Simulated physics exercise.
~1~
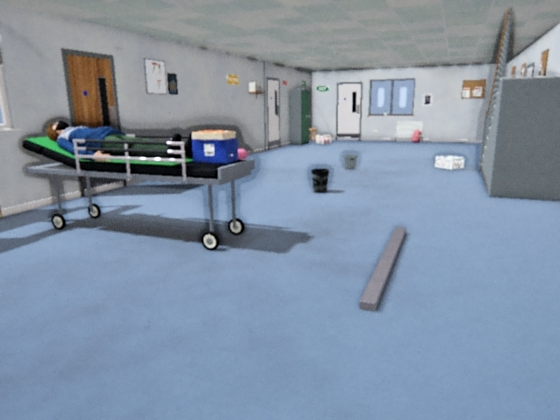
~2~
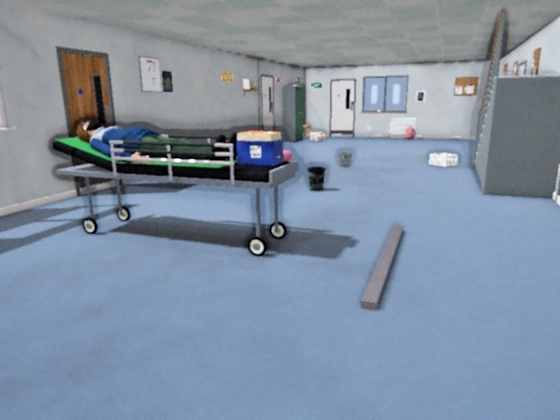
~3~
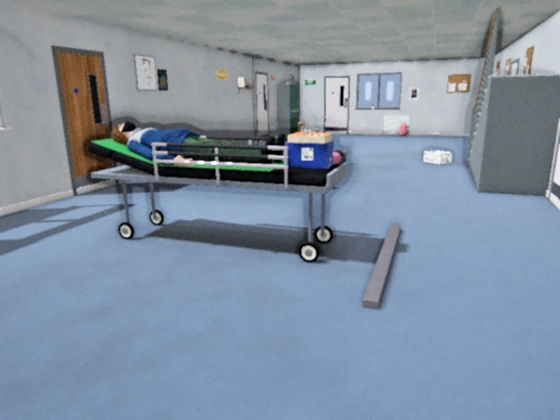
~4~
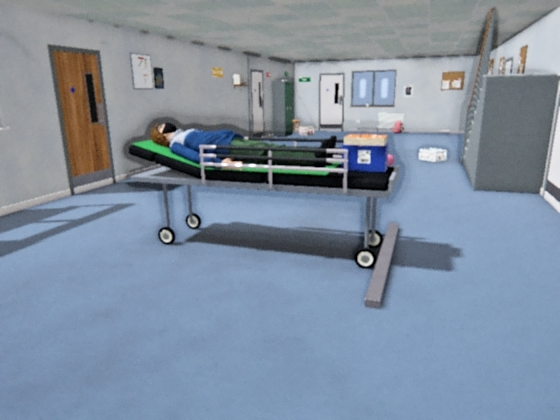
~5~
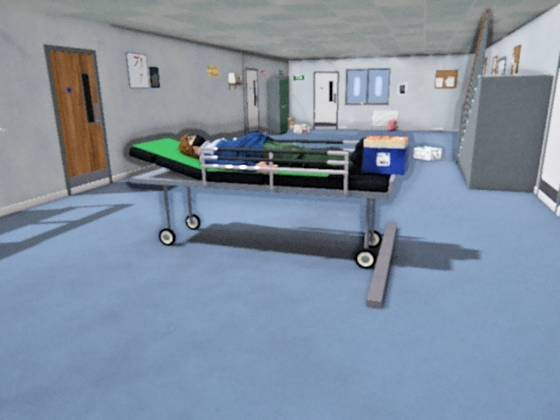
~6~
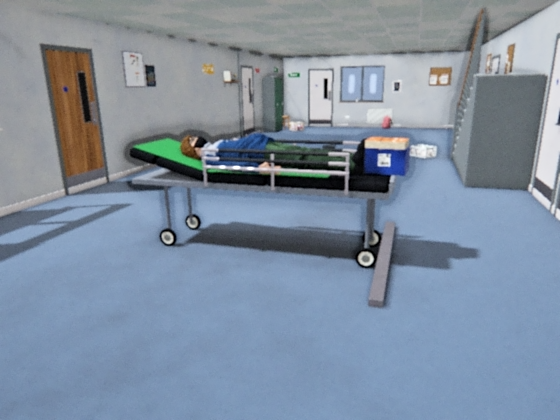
In a wide room with a blue floor and pale walls, seen from the side with a slight sideways drift, a person in blue and dark clothing lies on a green and black pad on a wheeled stretcher. A blue box-like container with an orange item on top sits by the feet, with something pink behind it. The stretcher rolls right, feet first, until its front wheels meet a grey sill and it stops flat. The person and load slide a little farther toward the foot end, then settle, with the container and orange item still aboard.
